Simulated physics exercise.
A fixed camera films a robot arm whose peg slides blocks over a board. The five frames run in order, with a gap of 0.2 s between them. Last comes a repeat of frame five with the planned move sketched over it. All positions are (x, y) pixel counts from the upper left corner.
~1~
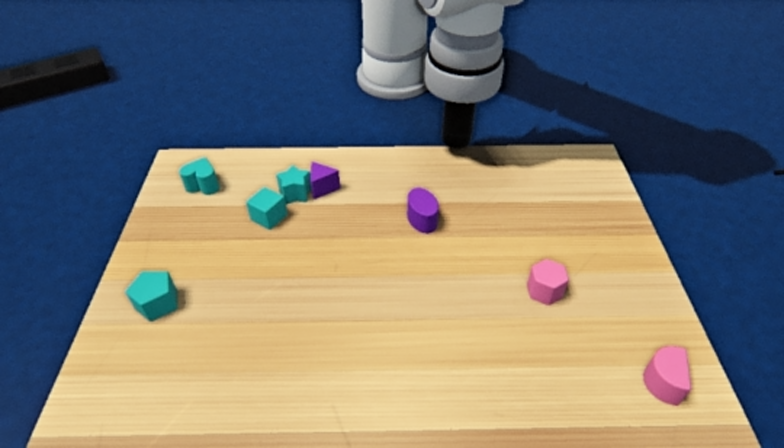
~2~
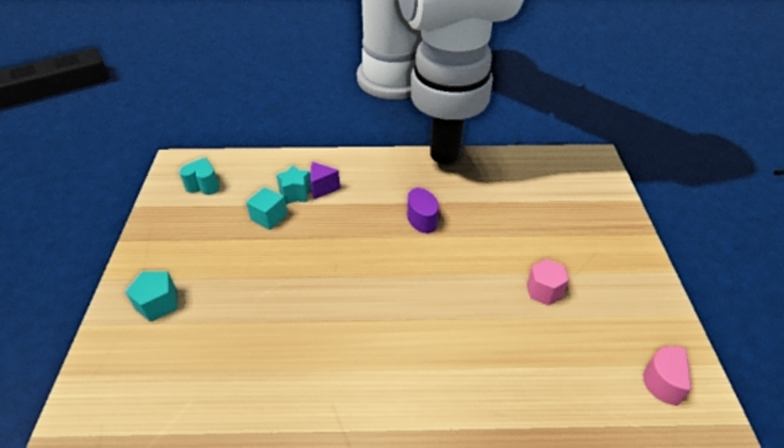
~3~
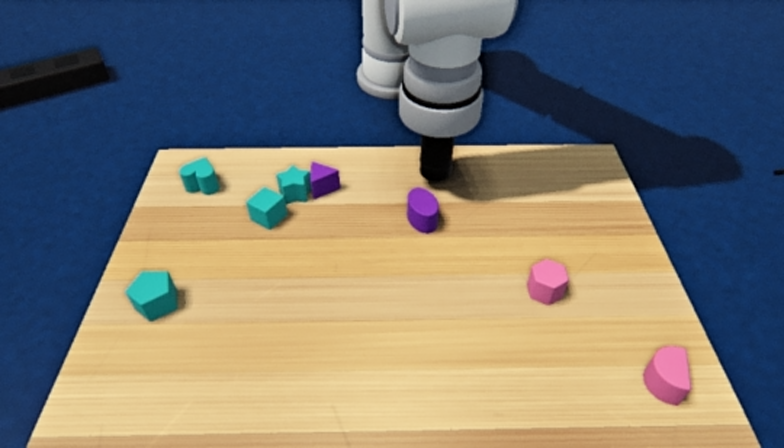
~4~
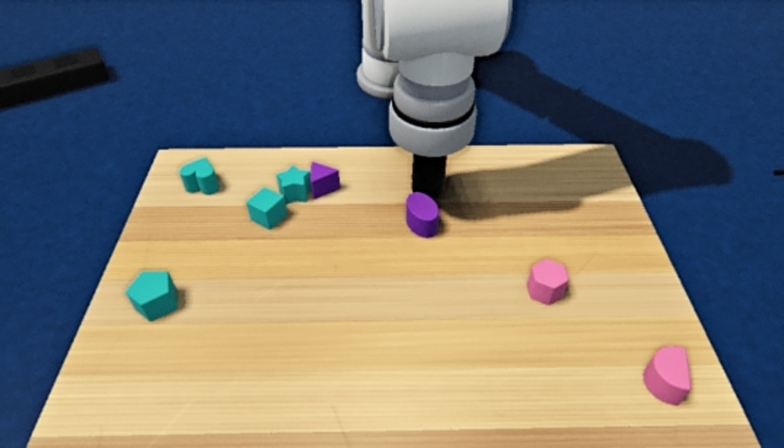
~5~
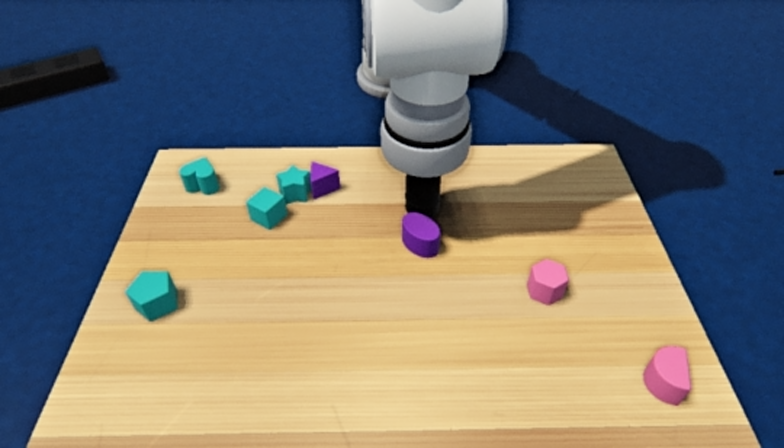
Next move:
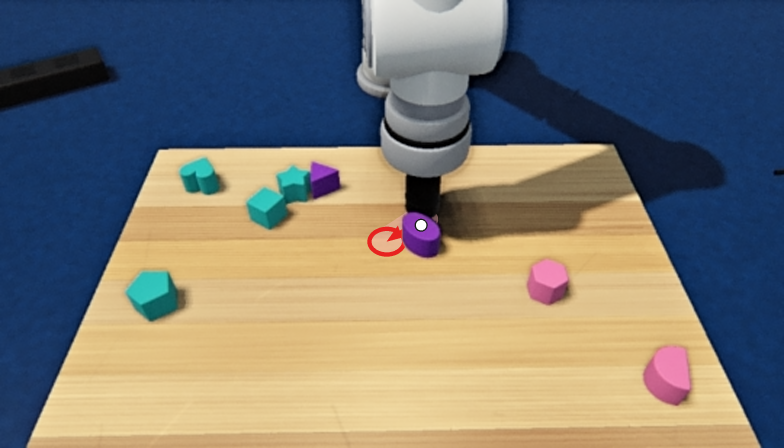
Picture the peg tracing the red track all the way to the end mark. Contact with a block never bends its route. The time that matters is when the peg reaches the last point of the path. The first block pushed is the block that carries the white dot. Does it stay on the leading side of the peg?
The peg loses it on the way.
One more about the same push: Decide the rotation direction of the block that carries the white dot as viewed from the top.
Overhead view: Anti-clockwise.
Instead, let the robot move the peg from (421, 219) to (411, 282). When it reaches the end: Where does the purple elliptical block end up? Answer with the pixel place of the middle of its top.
In the picture, it is at (434, 287).
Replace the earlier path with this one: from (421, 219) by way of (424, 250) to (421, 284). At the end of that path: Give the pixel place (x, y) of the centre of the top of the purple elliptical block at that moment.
It will likely be found at (435, 294).
The drawn path runs from (421, 219) to (387, 241); the dot is on the purple elliptical block.
On the path given first. Halfway along, peg at (404, 220); purple elliptical block at (416, 235), turned 40° anticlockwise.
At the end, peg at (387, 232); purple elliptical block at (413, 240), turned 70° anticlockwise.
